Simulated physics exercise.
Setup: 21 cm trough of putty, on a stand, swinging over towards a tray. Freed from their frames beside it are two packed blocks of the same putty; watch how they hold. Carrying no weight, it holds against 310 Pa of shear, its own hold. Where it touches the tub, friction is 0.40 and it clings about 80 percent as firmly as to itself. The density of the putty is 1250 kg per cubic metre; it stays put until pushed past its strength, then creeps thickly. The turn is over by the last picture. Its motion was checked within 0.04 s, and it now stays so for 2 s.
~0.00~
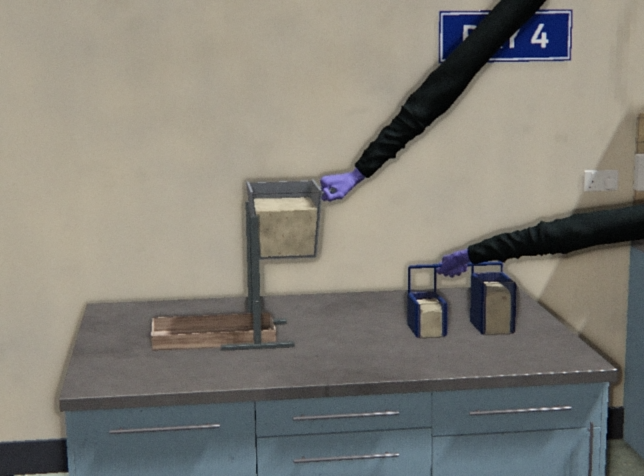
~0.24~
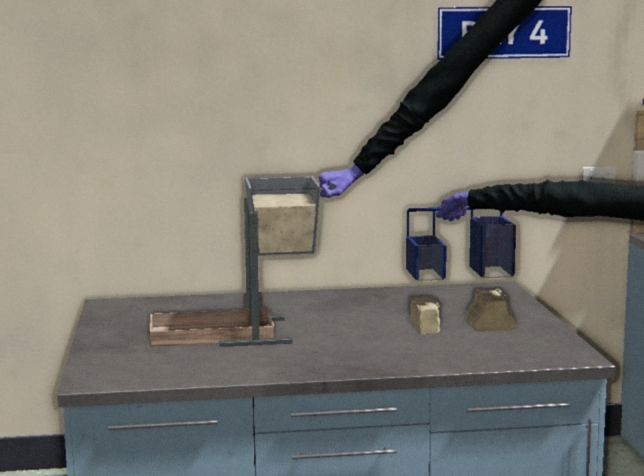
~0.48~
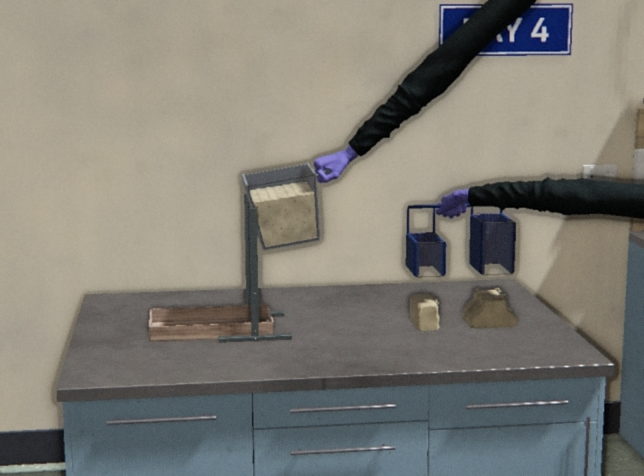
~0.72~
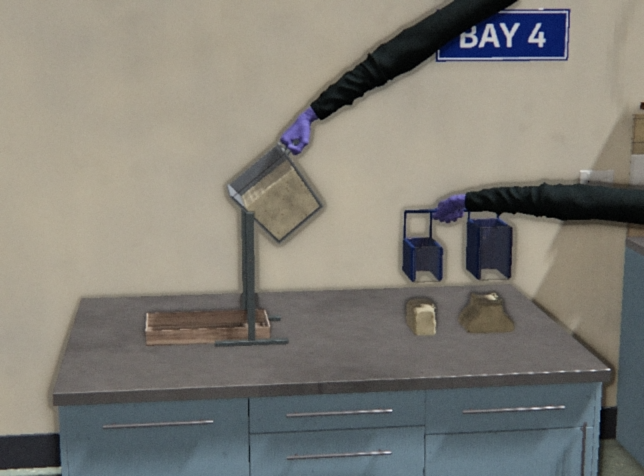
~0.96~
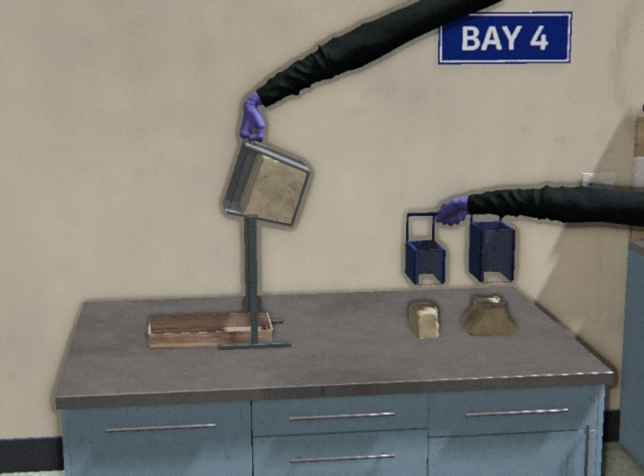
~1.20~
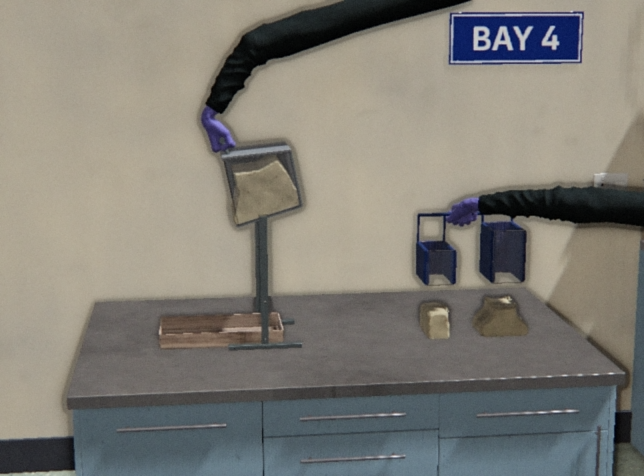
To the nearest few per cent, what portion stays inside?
About 23 %.
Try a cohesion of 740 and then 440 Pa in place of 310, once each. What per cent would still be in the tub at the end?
First try roughly 55 per cent, second try roughly 30 per cent.
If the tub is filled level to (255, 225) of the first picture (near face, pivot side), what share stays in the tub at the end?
That gives some 40 %.
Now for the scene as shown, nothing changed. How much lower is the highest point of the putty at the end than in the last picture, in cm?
About 13 cm.
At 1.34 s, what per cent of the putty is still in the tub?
Near 65 %.
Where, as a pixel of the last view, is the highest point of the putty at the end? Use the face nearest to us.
Looking at the last picture, I'd put it at about (257, 202).
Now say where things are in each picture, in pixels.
The first frame shows handle-side rim at (319, 191), tilt 0 degrees; crest of the putty at (258, 210); block heights 9.6 cm, 15 cm (left to right).
The second frame shows handle-side rim at (318, 187), tilt 0 degrees; crest of the putty at (257, 206); block heights 9.3 cm, 11 cm (left to right).
The third frame shows handle-side rim at (313, 174), tilt 9 degrees; crest of the putty at (309, 193); block heights 9.2 cm, 10 cm (left to right).
The fourth frame shows handle-side rim at (283, 153), tilt 39 degrees; crest of the putty at (291, 171); block heights 9.2 cm, 10 cm (left to right).
The fifth frame shows handle-side rim at (247, 148), tilt 72 degrees; crest of the putty at (263, 158); block heights 9.2 cm, 10 cm (left to right).
The sixth frame shows handle-side rim at (223, 161), tilt 101 degrees; crest of the putty at (275, 162); block heights 9.2 cm, 10 cm (left to right).
After 1.34 s, the tub is at 101 degrees and holds 66 %.
After 1.51 s, the tub is at 101 degrees and holds 35 %.
After 1.68 s, the tub is at 101 degrees and holds 28 %.
After 1.85 s, the tub is at 101 degrees and holds 26 %.
After 3.20 s, the tub is at 101 degrees and holds 23 %.
